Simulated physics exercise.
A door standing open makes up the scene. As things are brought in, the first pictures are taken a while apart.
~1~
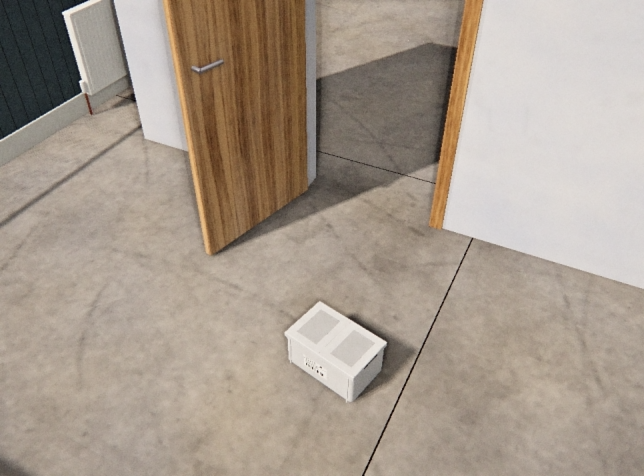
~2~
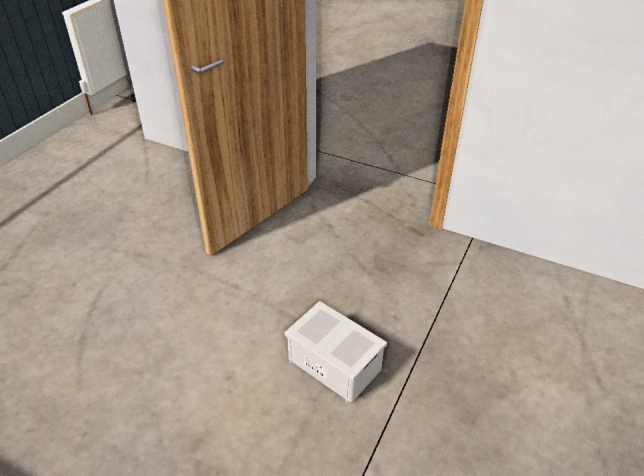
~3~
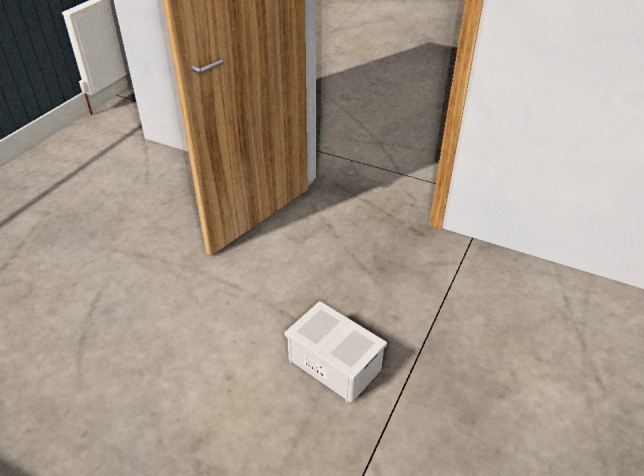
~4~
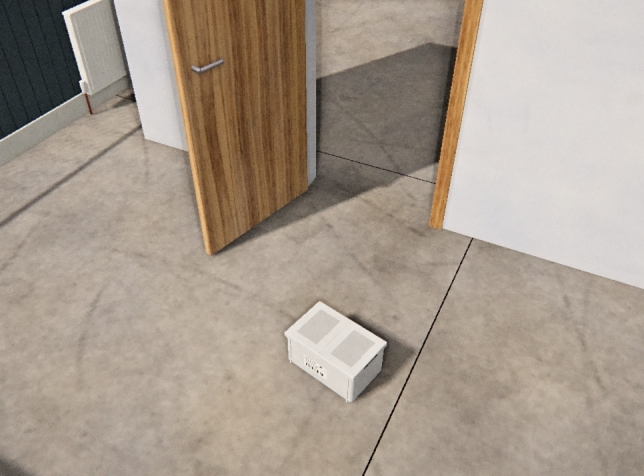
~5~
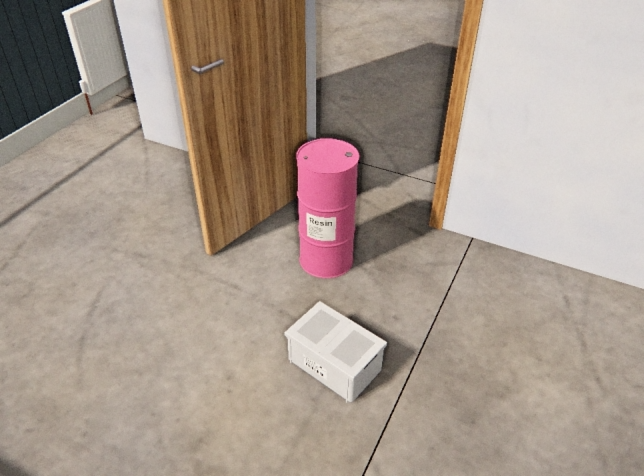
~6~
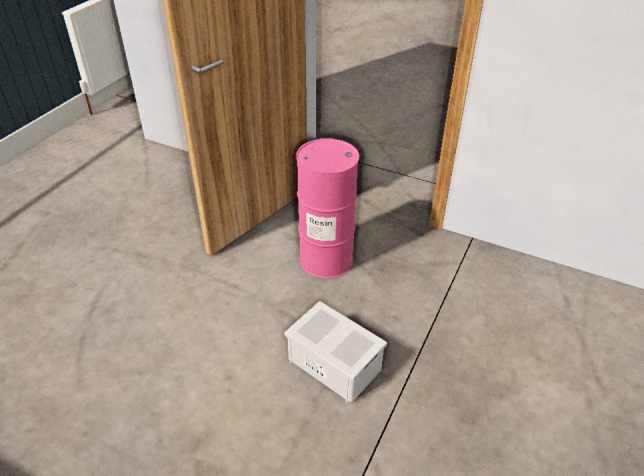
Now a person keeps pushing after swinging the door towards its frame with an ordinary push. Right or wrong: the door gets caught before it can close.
Right.
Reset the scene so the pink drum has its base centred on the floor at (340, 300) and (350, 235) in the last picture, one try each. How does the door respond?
On the first try the door finishes its swing, and on the second it is obstructed.
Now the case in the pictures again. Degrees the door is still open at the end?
Open angle: About 65°.
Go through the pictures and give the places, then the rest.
The first frame shows door wide open and still; white tote (335, 352).
The second frame shows door wide open and still; white tote (335, 352).
The third frame shows door wide open and still; white tote (335, 352).
The fourth frame shows door wide open and still; white tote (335, 352).
The fifth frame shows door wide open and still; white tote (335, 352).
The sixth frame shows door wide open and still; pink drum (327, 211); white tote (335, 352).
Then, 0.40 s later than the last frame, door at 98°.
Then, 0.70 s later than the last frame, door at 85°.
Then, 0.90 s later than the last frame, door at 76°.
Then, 1.10 s later than the last frame, door at 67°.
When it is over, door at 66°; both as before. End places, in pixels of the last picture, pink drum near (330, 211).
